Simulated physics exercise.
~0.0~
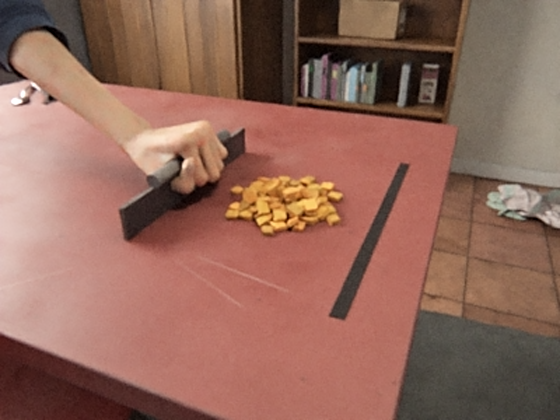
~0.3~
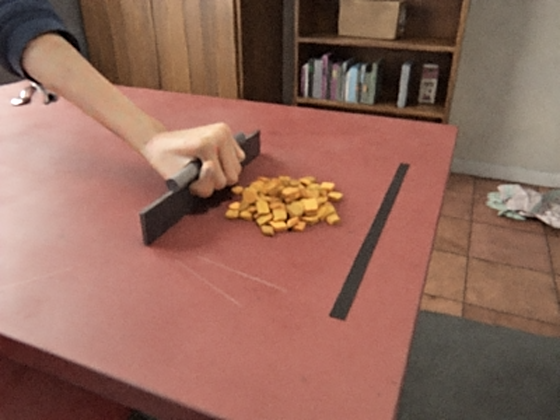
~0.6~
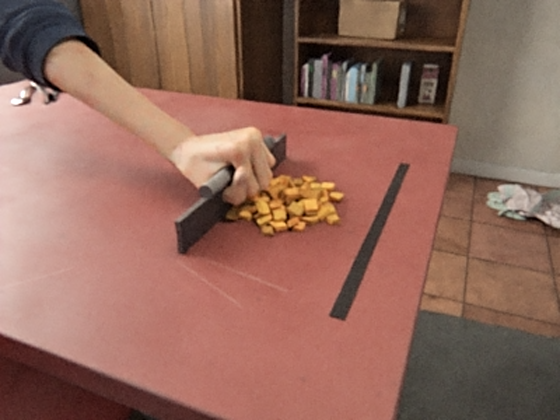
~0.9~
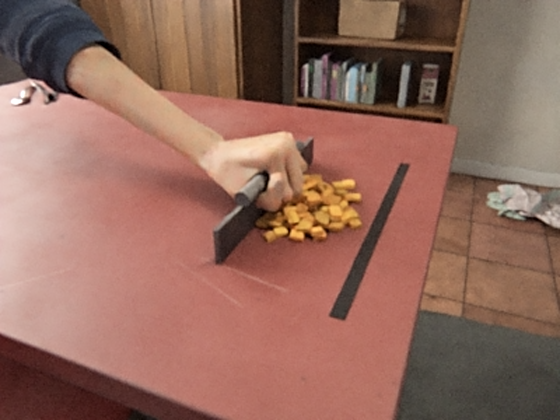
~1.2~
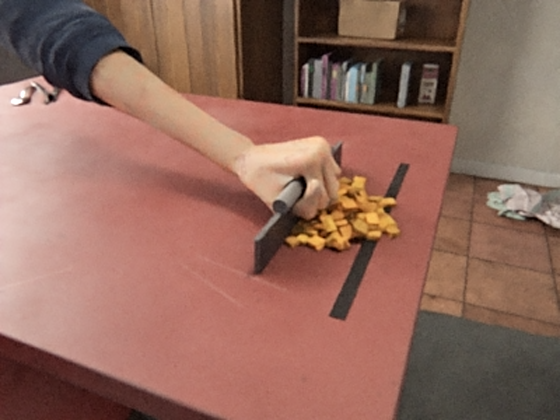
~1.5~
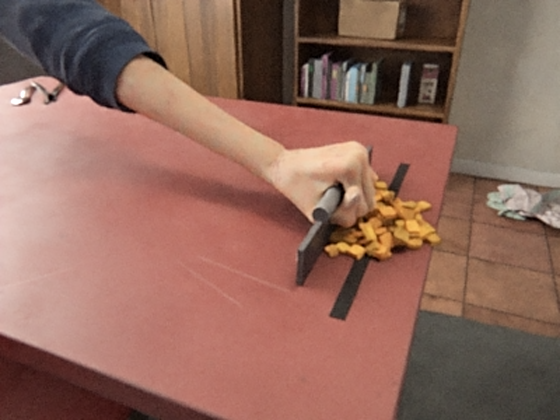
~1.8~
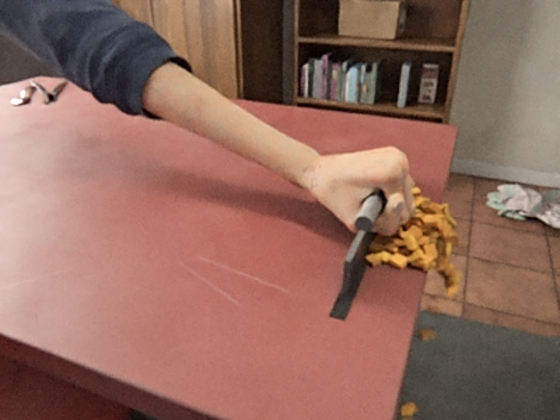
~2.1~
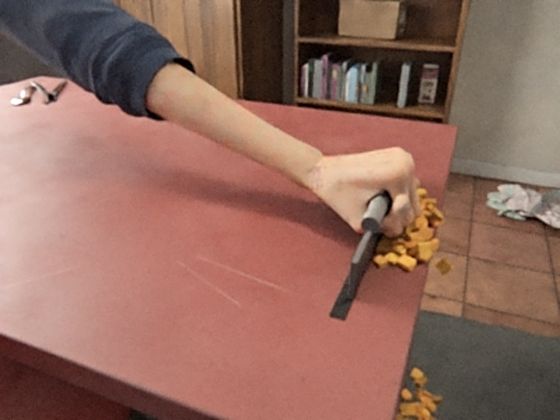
The footage shows a hand sliding a dark scraper rightward across a red table, reaching a heap of small orange-yellow chunks and pushing it over a black tape line until the scraper stops at the tape, with roughly half the heap spilled off the edge towards the floor.
